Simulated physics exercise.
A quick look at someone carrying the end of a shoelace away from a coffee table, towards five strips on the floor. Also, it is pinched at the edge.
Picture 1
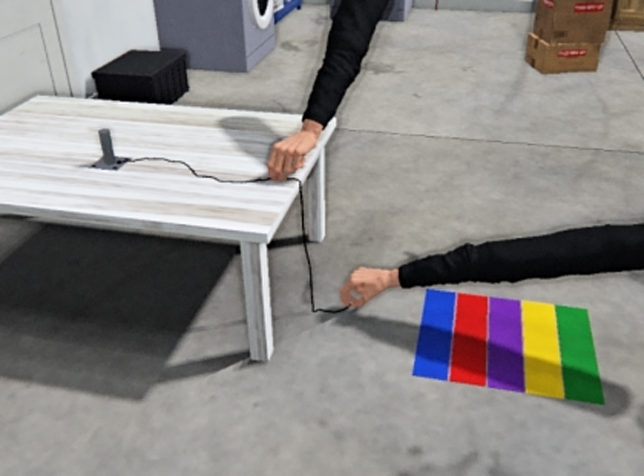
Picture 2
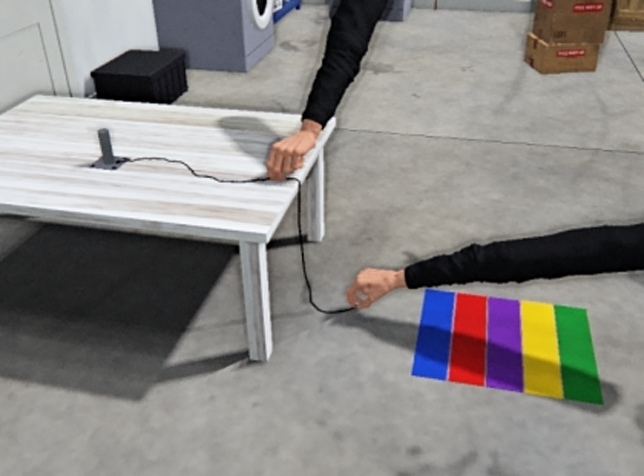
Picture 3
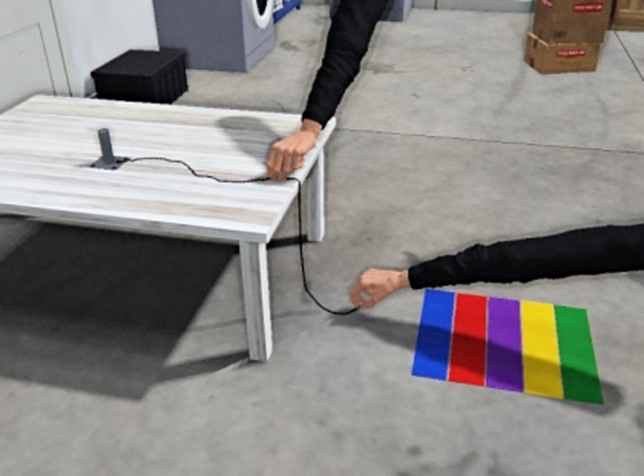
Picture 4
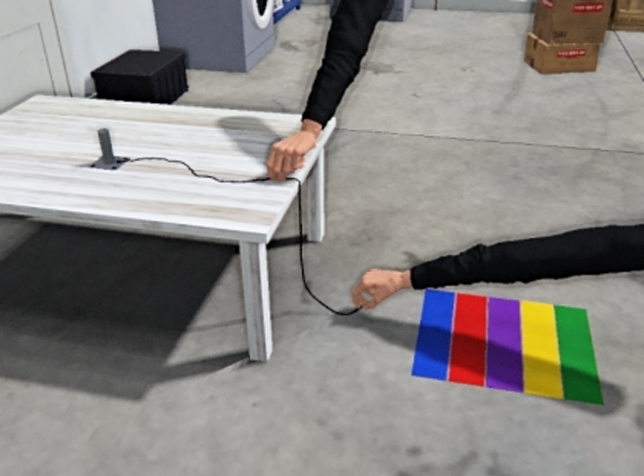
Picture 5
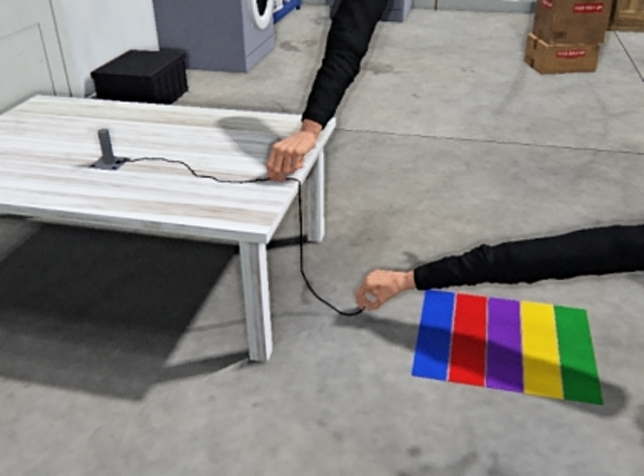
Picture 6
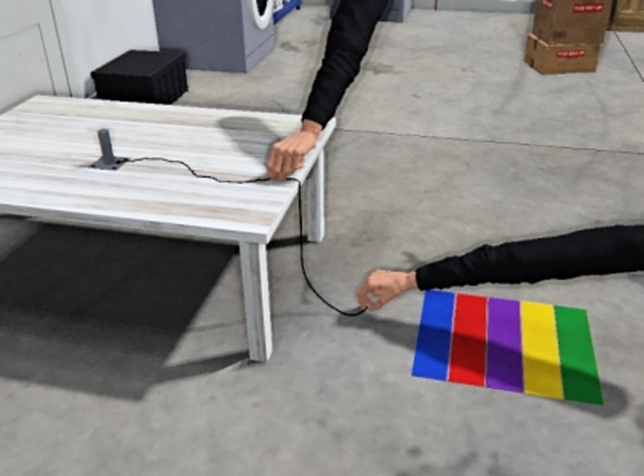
Hand on the right drawing the end of a dark cord slightly rightward while another hand pinches it at the table's edge.
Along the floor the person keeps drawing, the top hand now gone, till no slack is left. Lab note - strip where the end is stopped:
Red strip.
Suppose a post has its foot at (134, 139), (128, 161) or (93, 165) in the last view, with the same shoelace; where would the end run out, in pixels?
First (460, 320), then (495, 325), then (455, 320).
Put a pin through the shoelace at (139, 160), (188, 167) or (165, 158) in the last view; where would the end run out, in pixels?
Going through the three tries, you get (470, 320), (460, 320) and (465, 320).
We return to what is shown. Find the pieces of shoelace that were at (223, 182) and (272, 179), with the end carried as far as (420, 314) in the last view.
About (248, 178), and the other about (297, 184).
Soon after, end near (420, 314); over blue.
Then, end near (454, 319); over red.
At full stretch, end near (474, 321); over red. The red one.
